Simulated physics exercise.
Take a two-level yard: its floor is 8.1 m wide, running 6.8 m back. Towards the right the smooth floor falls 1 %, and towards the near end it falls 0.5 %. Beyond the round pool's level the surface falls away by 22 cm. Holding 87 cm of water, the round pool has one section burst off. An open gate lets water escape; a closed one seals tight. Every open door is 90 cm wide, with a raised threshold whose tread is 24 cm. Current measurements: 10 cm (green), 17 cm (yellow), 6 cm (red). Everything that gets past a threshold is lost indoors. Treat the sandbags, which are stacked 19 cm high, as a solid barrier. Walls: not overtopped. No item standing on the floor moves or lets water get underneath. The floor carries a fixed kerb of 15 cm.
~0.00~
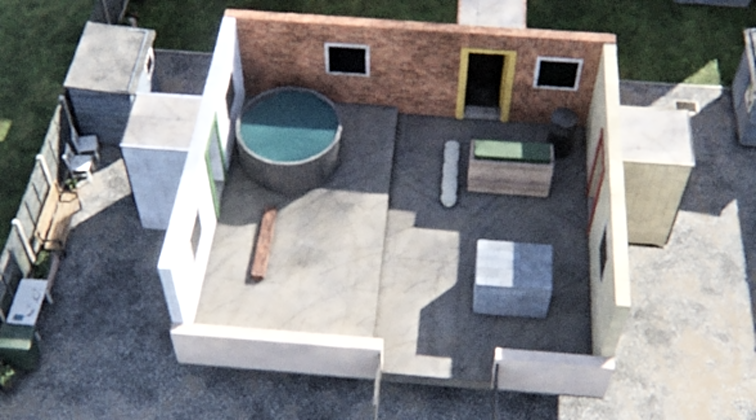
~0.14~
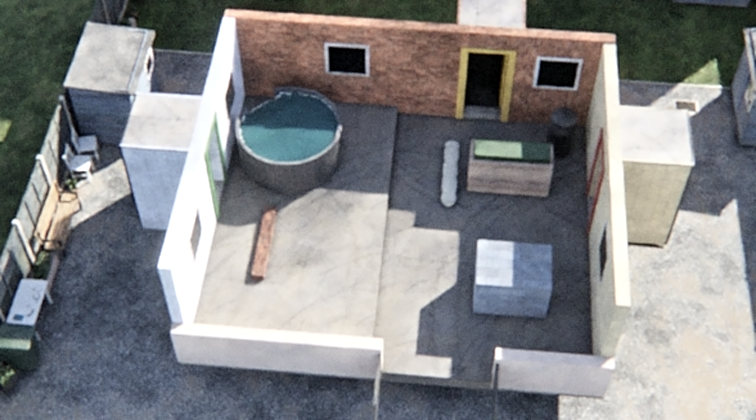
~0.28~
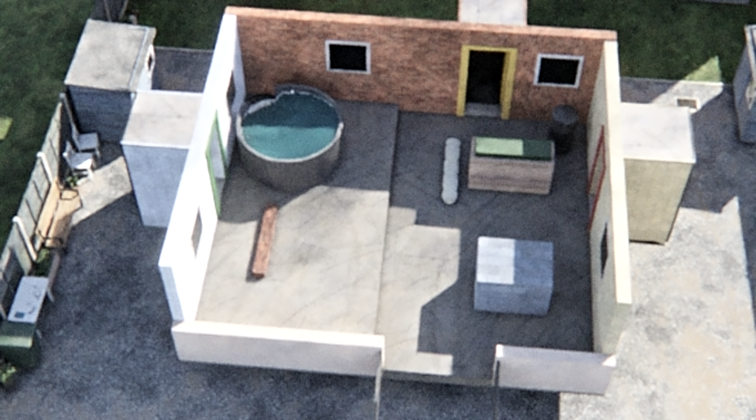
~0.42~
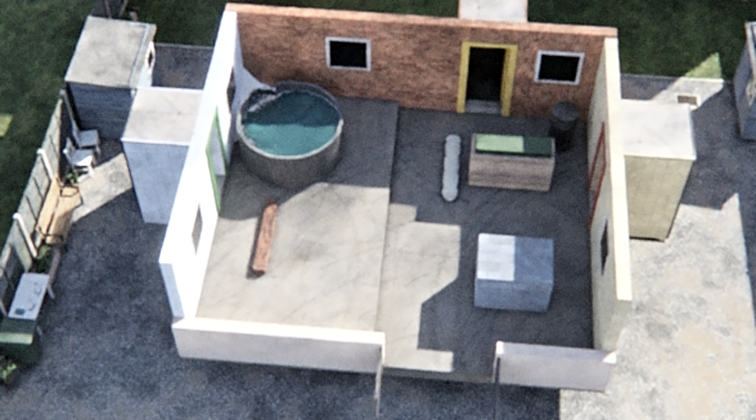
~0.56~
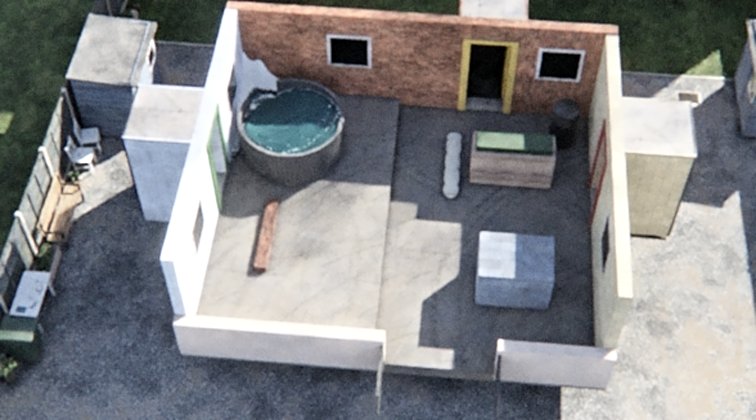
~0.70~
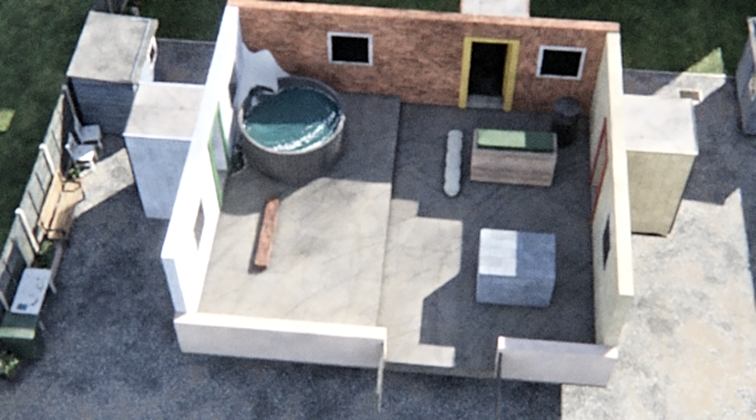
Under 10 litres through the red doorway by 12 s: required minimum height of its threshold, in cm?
Roughly 7 cm.
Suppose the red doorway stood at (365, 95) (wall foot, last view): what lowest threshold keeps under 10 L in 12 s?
Roughly 11.5 cm.
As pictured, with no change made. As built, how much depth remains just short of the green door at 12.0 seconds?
About 2.5 centimetres.
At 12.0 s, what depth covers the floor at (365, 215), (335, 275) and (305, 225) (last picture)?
The three readings, in order, are 1, 1 and 0 cm.
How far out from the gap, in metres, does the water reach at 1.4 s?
Front distance: Approx. 3.8 m.
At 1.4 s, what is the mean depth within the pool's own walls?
Mean depth: Approx. 62 cm.
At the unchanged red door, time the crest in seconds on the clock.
That happens close to 4.0 s on the clock.
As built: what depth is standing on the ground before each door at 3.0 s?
Depths, in cm - green: 7, yellow: 5, red: 0.
After 1.4 s water covers 10 % of the floor, deepest (73 cm) near (245, 99); it has not reached the red door.
After 3.0 s water covers 35 % of the floor, deepest (46 cm) near (250, 111); it has not reached the red door.
After 12.0 s water covers 80 % of the floor, deepest (16 cm) near (250, 111); 5 cm at the red door, 19 litres in over its 6 cm threshold.
At the red door as built, the water arrived by 3.3 s and peaked near 10 cm at 4.2 s.
Run again over the same 12 s with other heights there, 19 litres in over 6 cm, 5 litres over 8.5 cm. The limit of 10 litres is kept from about 7 cm up.
